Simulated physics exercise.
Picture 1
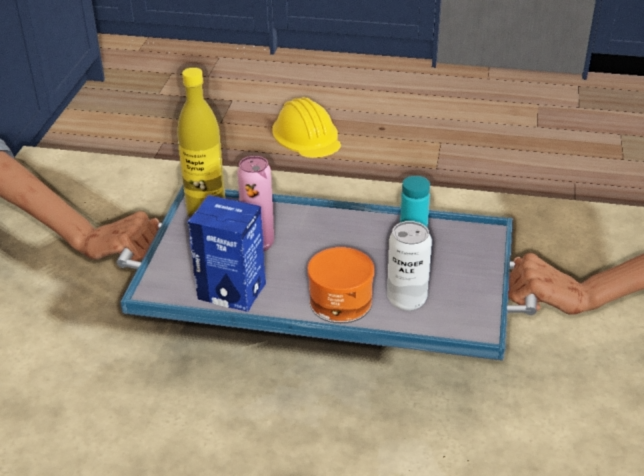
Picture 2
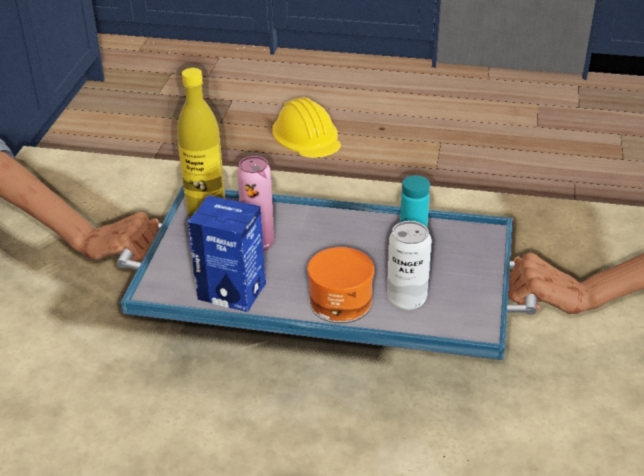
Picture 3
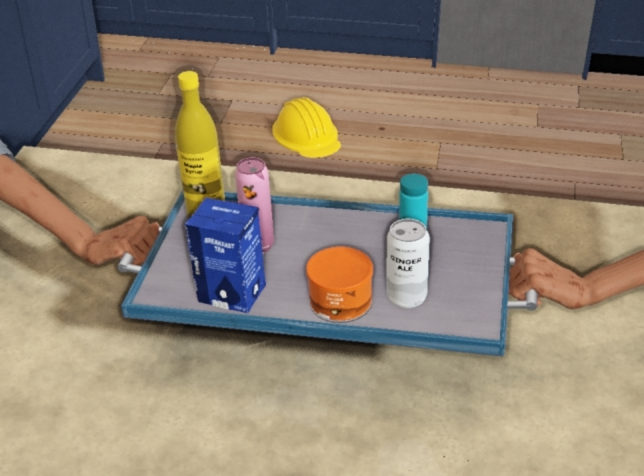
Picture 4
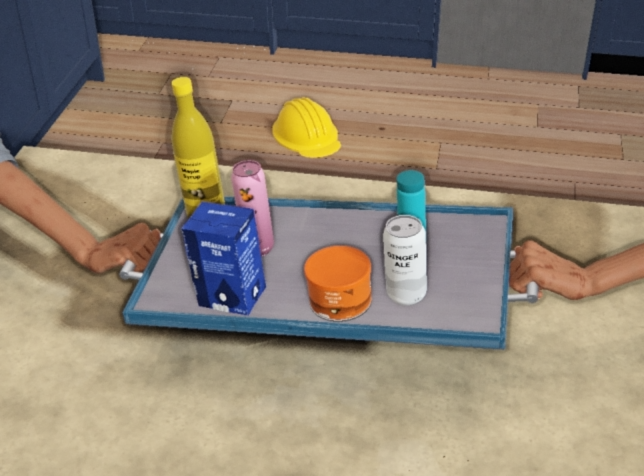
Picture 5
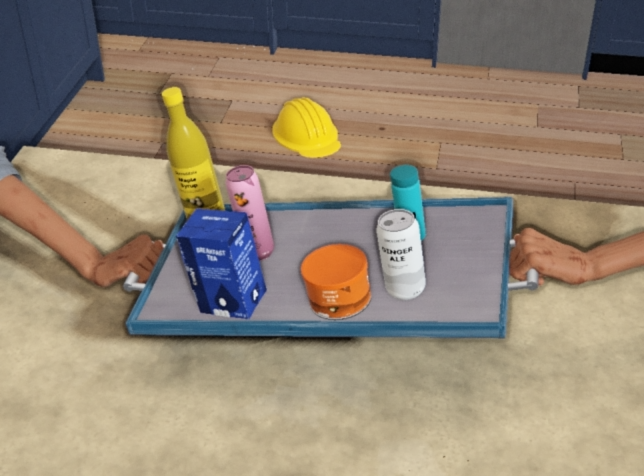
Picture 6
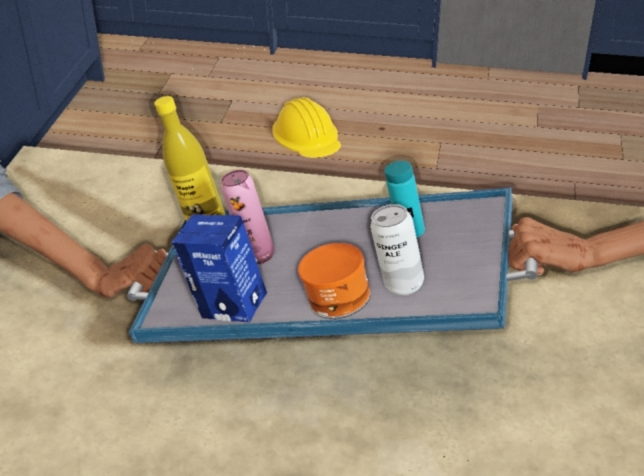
Two hands held a blue-rimmed tray of bottles, cans, a carton and an orange tub level, then gradually tilted it down to the left, and the things on it leaned along with it.
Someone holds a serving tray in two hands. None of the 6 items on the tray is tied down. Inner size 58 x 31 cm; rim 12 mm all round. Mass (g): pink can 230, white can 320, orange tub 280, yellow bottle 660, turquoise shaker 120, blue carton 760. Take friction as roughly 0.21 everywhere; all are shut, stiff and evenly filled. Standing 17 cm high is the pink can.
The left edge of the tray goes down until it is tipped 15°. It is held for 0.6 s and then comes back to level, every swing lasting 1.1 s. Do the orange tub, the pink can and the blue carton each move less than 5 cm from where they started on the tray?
One by one: Orange tub relocated. Pink can relocated. Blue carton relocated.
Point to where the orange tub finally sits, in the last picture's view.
Around (223, 272).
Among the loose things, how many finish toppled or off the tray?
Total: 3.
Then, 0.70 s on from there, tray at 15°, left edge down; yellow bottle now off the tray; blue carton 4° off its base near (157, 273); pink can moved 12 cm near (183, 229).
Then, 1.10 s on from there, tray at 14°, left edge down; pink can now off the tray; orange tub moved 19 cm near (223, 290); blue carton moved 11 cm near (160, 273).
In the end, off the tray, pink can and yellow bottle; toppled on the tray, turquoise shaker; not toppled but over 5 cm from the start, white can, orange tub and blue carton. In the last view, orange tub near (223, 272), pink can near (154, 307).
